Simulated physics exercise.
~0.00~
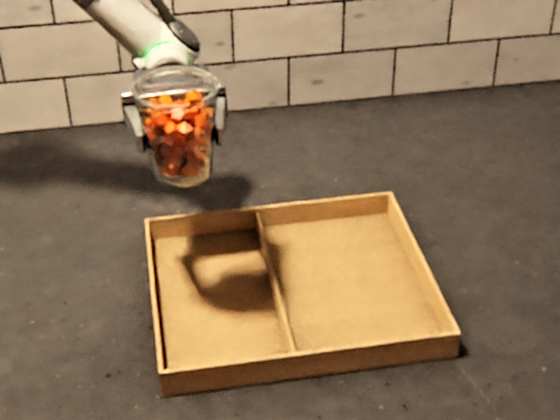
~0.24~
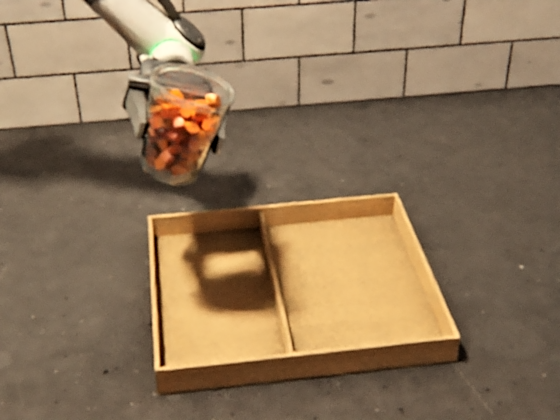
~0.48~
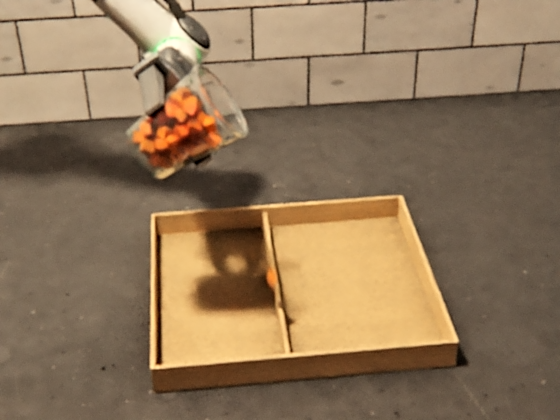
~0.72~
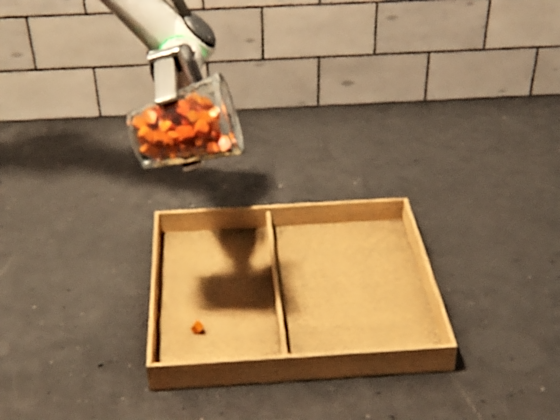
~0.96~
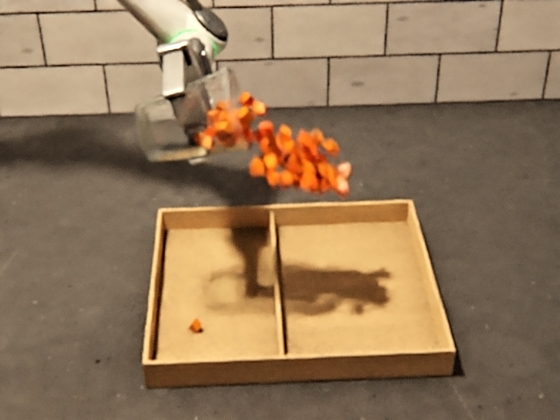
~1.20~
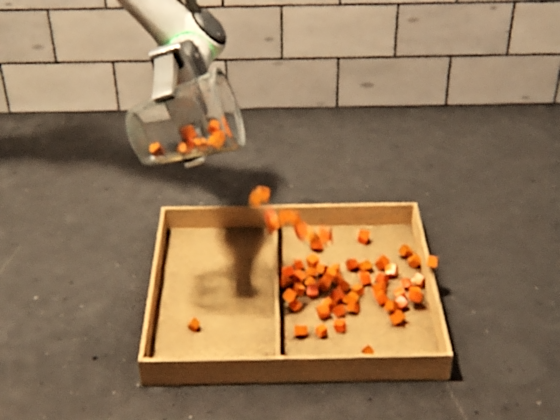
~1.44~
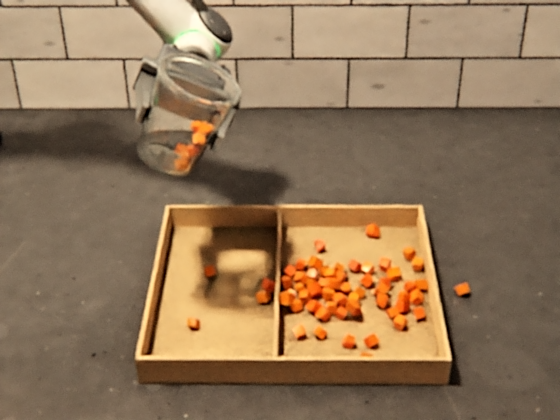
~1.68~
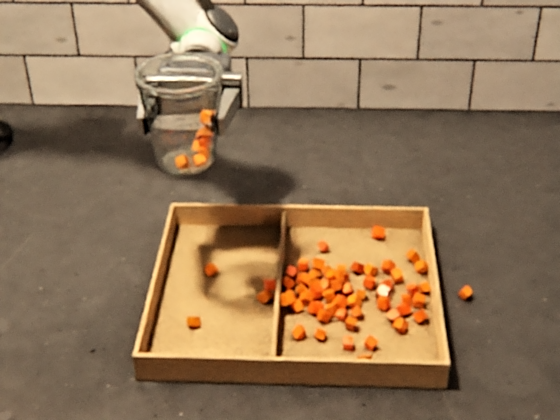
At first, a robot gripper holds a clear tumbler of orange vegetable dice above a wooden tray split by a cross wall. The gripper tips the tumbler toward the right, and a single piece drops into the left part of the tray. As the tumbler lies on its side, a thick stream of dice pours out and scatters across the right part. The gripper then turns the tumbler back upright with a few pieces still inside. Most of the dice end up in the right part, with a few in the left and one on the grey surface beyond the tray.
